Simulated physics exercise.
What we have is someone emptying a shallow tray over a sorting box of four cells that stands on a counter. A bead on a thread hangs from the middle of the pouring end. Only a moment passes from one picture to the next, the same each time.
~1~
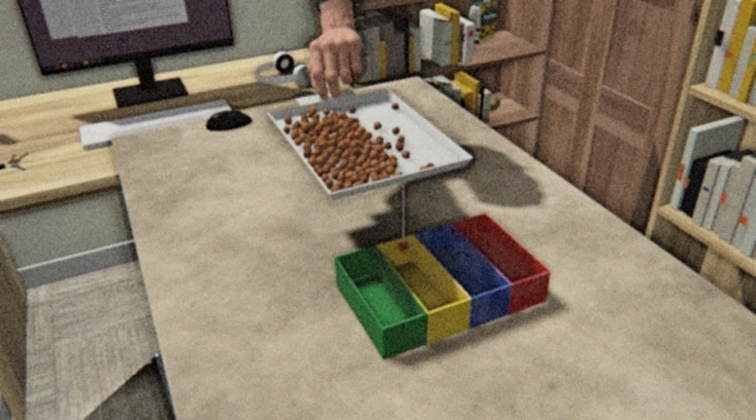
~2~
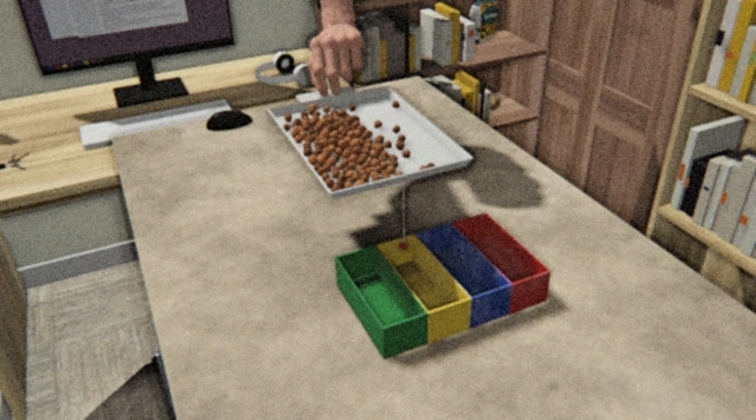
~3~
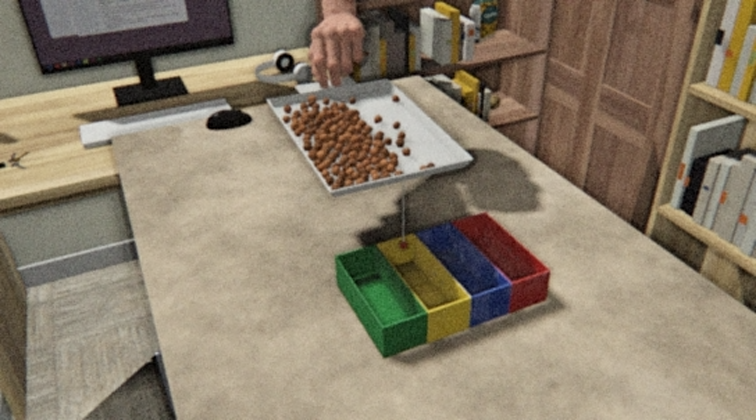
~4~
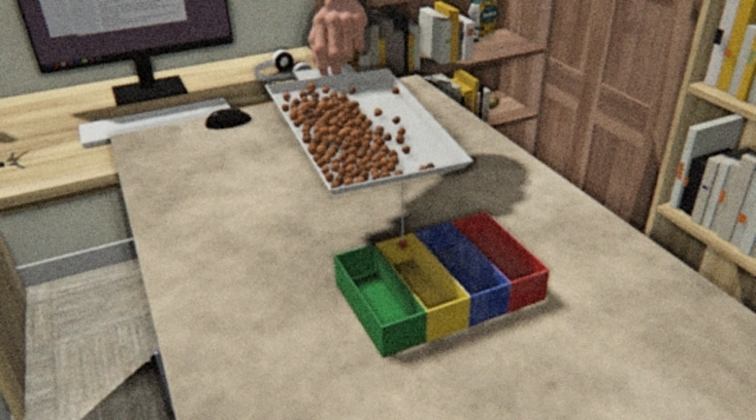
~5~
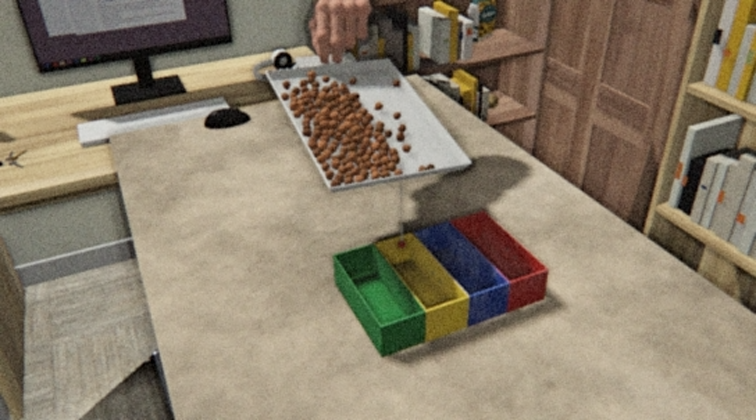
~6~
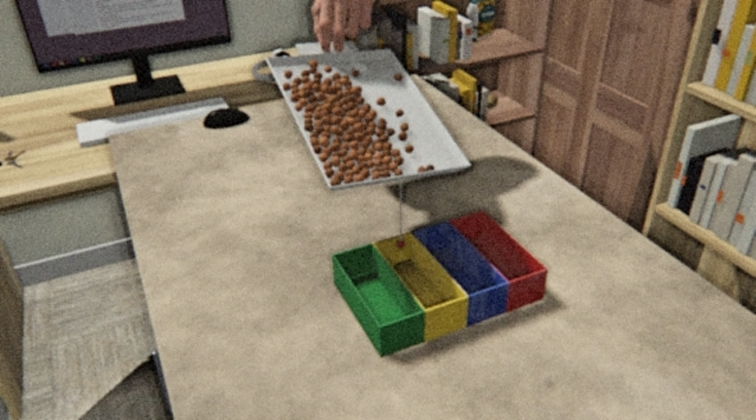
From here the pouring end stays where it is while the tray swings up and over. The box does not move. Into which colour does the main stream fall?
The blue cell gets the most.
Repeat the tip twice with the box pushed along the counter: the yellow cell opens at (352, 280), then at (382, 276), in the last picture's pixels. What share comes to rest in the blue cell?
Near 10 % and 20 %.
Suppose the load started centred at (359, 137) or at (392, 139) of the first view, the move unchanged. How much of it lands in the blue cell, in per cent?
The first gives 40 %, the second 40 %.
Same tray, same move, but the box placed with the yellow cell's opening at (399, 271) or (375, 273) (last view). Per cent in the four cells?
Near 90 % and 70 %.
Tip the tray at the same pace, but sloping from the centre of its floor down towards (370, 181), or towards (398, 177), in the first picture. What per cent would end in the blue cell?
The first gives 0 %, the second 20 %.
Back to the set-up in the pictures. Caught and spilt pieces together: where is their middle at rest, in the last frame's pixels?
Roughly at (465, 288).
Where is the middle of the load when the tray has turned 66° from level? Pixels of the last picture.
Near (448, 210).
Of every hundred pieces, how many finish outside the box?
Near 0 %.
Shortly afterwards, tray tipped steeply; near a third on the tray; a little in the red cell; a little in the blue cell; a little in the yellow cell; only a few in the green cell; near a quarter falling or outside the box.
Next, tray tipped past a quarter turn; near half in the blue cell; near a quarter in the red cell; near a quarter in the yellow cell; a little in the green cell; only a few falling or outside the box.
Some moments later, tray tipped past a quarter turn; near half in the blue cell; near a quarter in the red cell; near a quarter in the yellow cell; a little in the green cell; only a few falling or outside the box.
In the end, tray tipped past a quarter turn; near half in the blue cell; near a quarter in the red cell; near a quarter in the yellow cell; a little in the green cell; only a few outside the box.
